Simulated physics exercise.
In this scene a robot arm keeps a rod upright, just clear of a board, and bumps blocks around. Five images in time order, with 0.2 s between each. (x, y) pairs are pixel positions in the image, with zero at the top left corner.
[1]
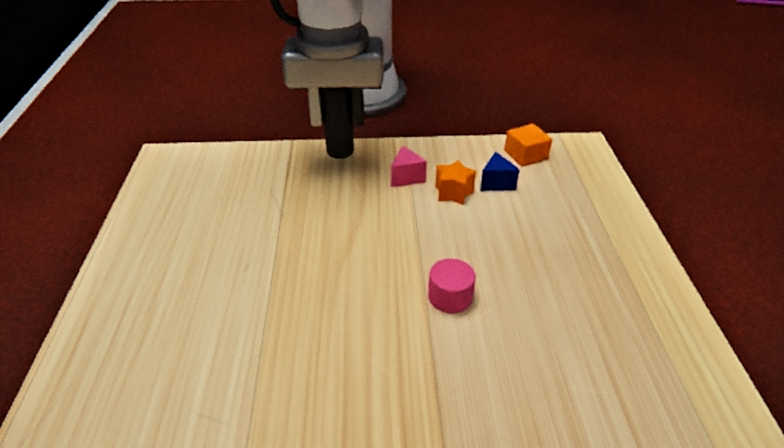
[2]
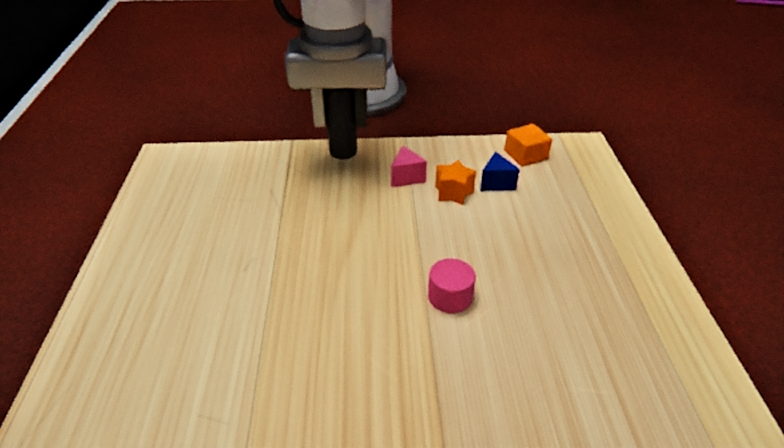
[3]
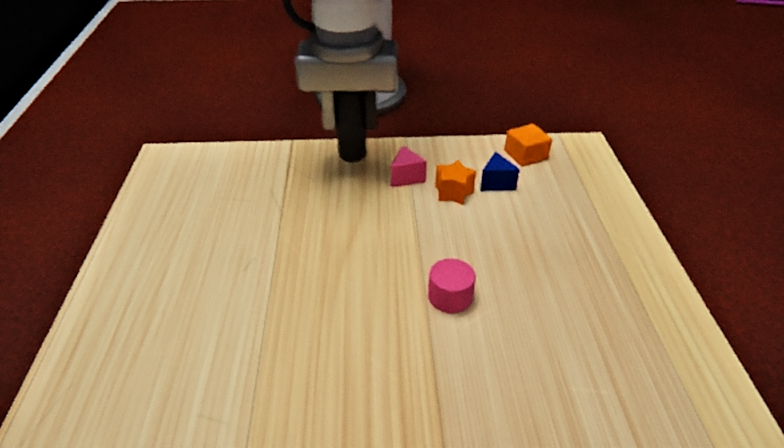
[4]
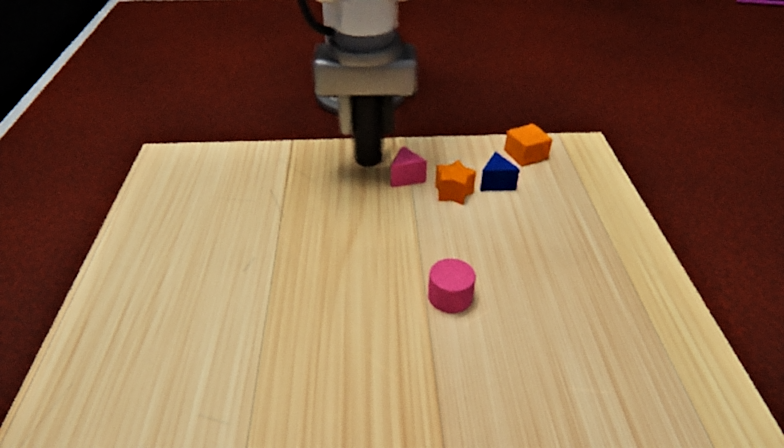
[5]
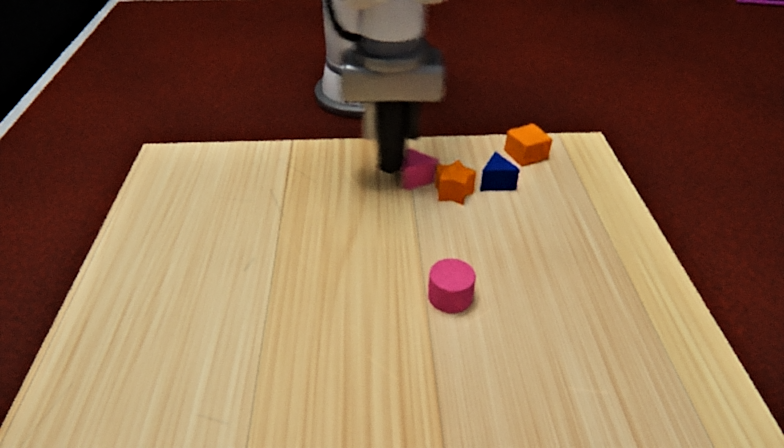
In this clip, a robot arm with a dark rod moves right along the far edge of a wooden board and nudges a pink triangular block toward an orange star, while the other blocks stay still.
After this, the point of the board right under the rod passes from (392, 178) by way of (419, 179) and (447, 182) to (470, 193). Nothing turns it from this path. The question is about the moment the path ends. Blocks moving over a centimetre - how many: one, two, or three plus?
It's going to be three or more.
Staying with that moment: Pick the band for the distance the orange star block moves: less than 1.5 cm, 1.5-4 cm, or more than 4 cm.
Movement: Over 4 cm.
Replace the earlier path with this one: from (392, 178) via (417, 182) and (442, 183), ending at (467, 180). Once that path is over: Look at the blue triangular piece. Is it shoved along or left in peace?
When the path is over, the blue triangular piece has left its spot.
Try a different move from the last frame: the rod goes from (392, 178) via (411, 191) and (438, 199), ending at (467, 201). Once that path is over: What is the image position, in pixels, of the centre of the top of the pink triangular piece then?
I think it will end close to (444, 161).
What follows on the original path. One third of the way, rod at (421, 167); pink triangular piece at (447, 158); orange star block at (461, 174).
Two thirds of the way, rod at (449, 170); pink triangular piece at (477, 164), turned 15° clockwise; orange star block at (475, 182), turned 15° clockwise; blue triangular piece at (508, 164), turned 20° anticlockwise.
At the end, rod at (472, 181); pink triangular piece at (500, 172); orange star block at (489, 193), turned 30° clockwise; blue triangular piece at (522, 166), turned 75° anticlockwise.
